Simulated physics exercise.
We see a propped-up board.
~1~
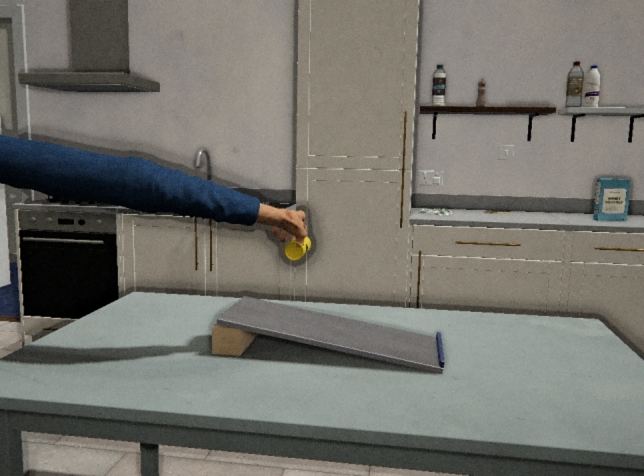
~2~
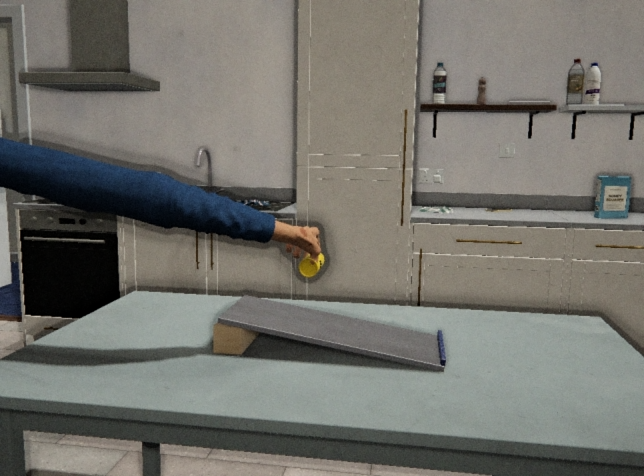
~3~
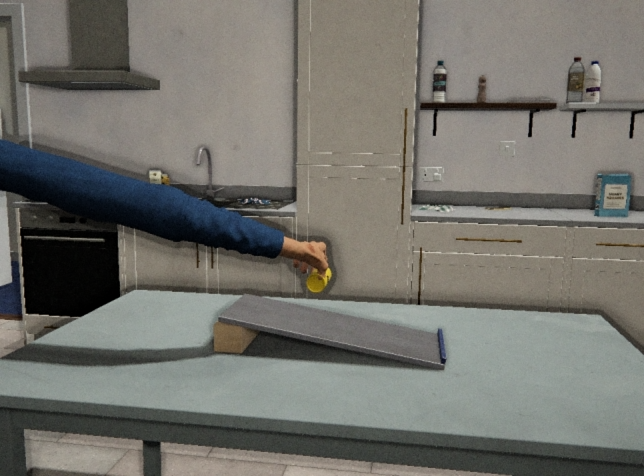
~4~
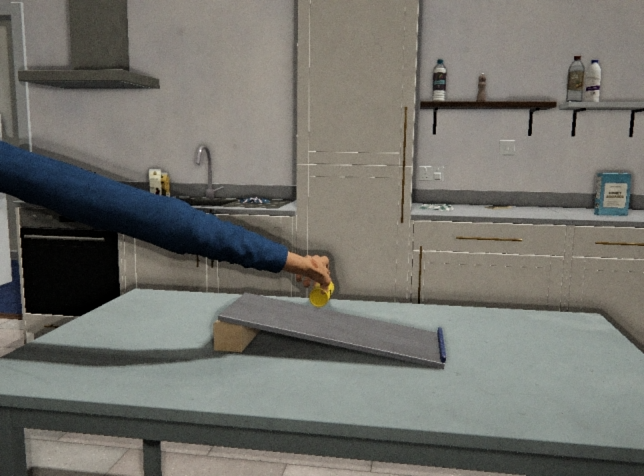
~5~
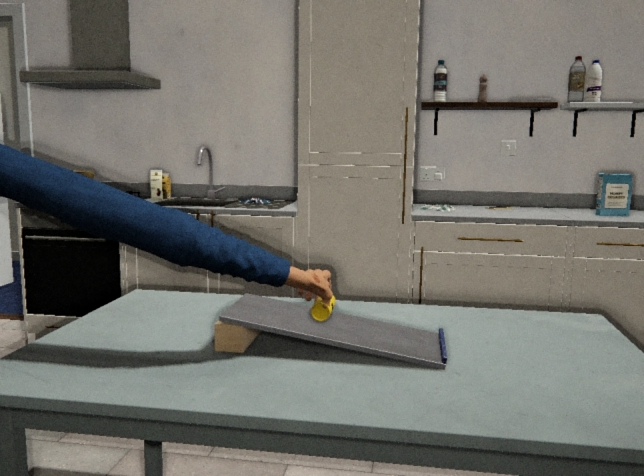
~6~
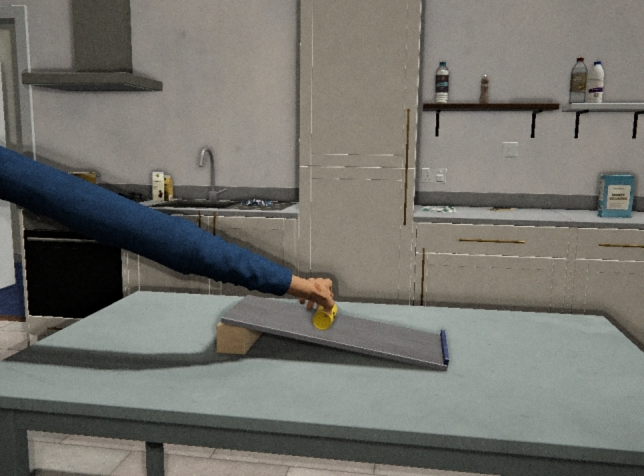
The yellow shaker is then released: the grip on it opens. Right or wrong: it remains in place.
Wrong, it moves down.
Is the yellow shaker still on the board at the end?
In the end it stays aboard.
Then, 0.50 s later than the last frame, yellow shaker moved about its own width near (351, 320).
Then, 0.70 s later than the last frame, yellow shaker moved well along near (383, 327).
Then, 0.80 s later than the last frame, yellow shaker moved well along near (404, 331).
Then, 1.00 s later than the last frame, yellow shaker moved well along near (436, 336).
When it is over, moved from the start, yellow shaker. End places, in pixels of the last picture, yellow shaker near (435, 338). The yellow shaker goes downhill.
